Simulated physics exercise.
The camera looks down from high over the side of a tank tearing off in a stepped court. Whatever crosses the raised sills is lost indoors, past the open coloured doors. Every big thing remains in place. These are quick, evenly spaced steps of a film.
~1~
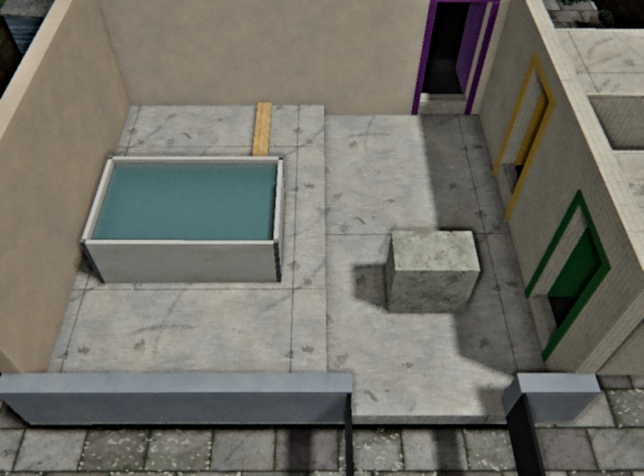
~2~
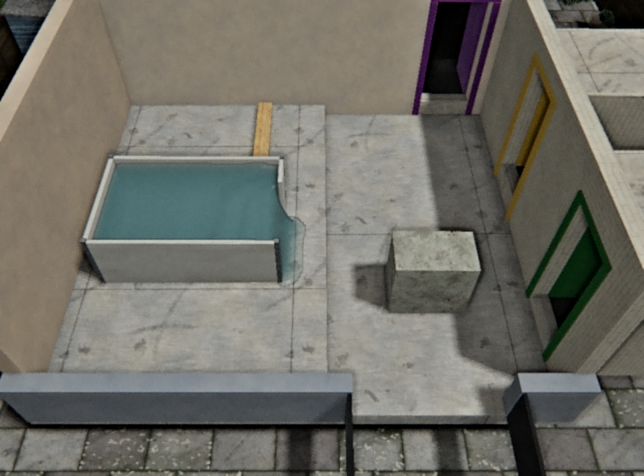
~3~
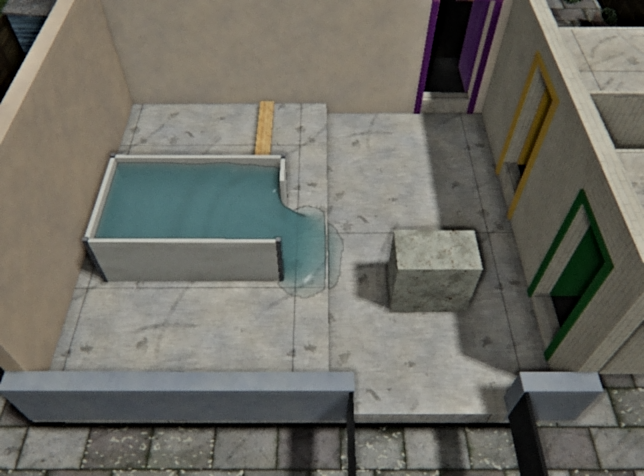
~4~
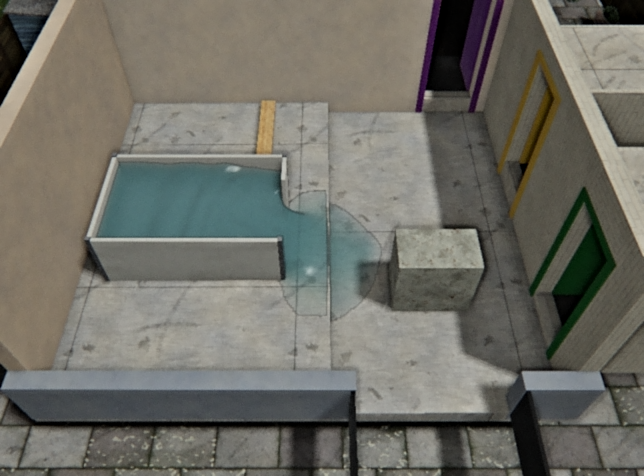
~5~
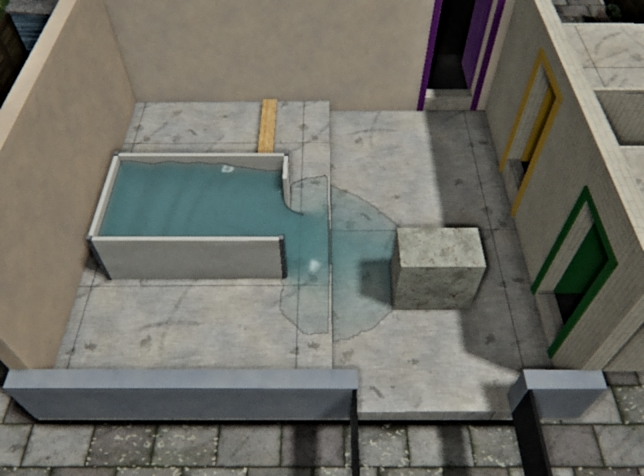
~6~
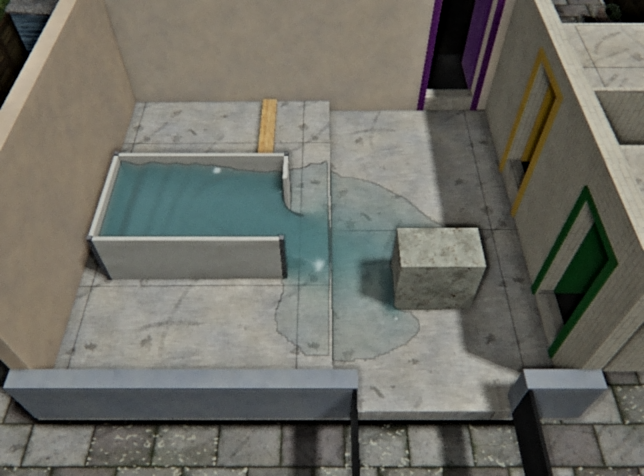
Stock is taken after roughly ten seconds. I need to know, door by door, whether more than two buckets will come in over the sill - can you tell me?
In order: Green door: Does not exceed it. Purple door: Does not exceed it. Yellow door: Does not exceed it.
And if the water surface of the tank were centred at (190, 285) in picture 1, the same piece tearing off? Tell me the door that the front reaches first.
First: The green one.
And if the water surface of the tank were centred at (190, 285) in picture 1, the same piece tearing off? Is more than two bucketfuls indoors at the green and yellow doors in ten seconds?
As I see it, the green door gets past it; the yellow door does not reach it.
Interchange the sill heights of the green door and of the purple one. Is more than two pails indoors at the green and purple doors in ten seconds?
The green door remains below the limit and the purple door exceeds the limit.
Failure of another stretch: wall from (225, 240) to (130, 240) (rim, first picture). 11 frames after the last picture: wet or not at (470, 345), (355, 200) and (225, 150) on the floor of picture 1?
Submerged, bone-dry, bone-dry.
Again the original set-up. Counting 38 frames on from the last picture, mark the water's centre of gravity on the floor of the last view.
I'd point to (350, 224).
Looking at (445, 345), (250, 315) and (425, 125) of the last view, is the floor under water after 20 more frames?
Taking them as listed, they are waterlogged, spared and waterlogged.
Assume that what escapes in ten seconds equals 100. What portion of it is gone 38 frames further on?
65 per cent.
A moment on, water covers 35 % of the floor; the green door wet at the sill, nothing in, the purple door not reached, the yellow door wet at the sill, nothing in.
Next, water covers 45 % of the floor; the green door wet at the sill, nothing in, the purple door not reached, the yellow door wet at the sill, nothing in.
Then, water covers 45 % of the floor; the green door wet at the sill, nothing in, the purple door under two buckets in, the yellow door under two buckets in.
Later, water covers 50 % of the floor; the green door wet at the sill, nothing in, the purple door under two buckets in, the yellow door under two buckets in.
In the end, water covers 50 % of the floor; the green door wet at the sill, nothing in, the purple door under two buckets in, the yellow door under two buckets in.
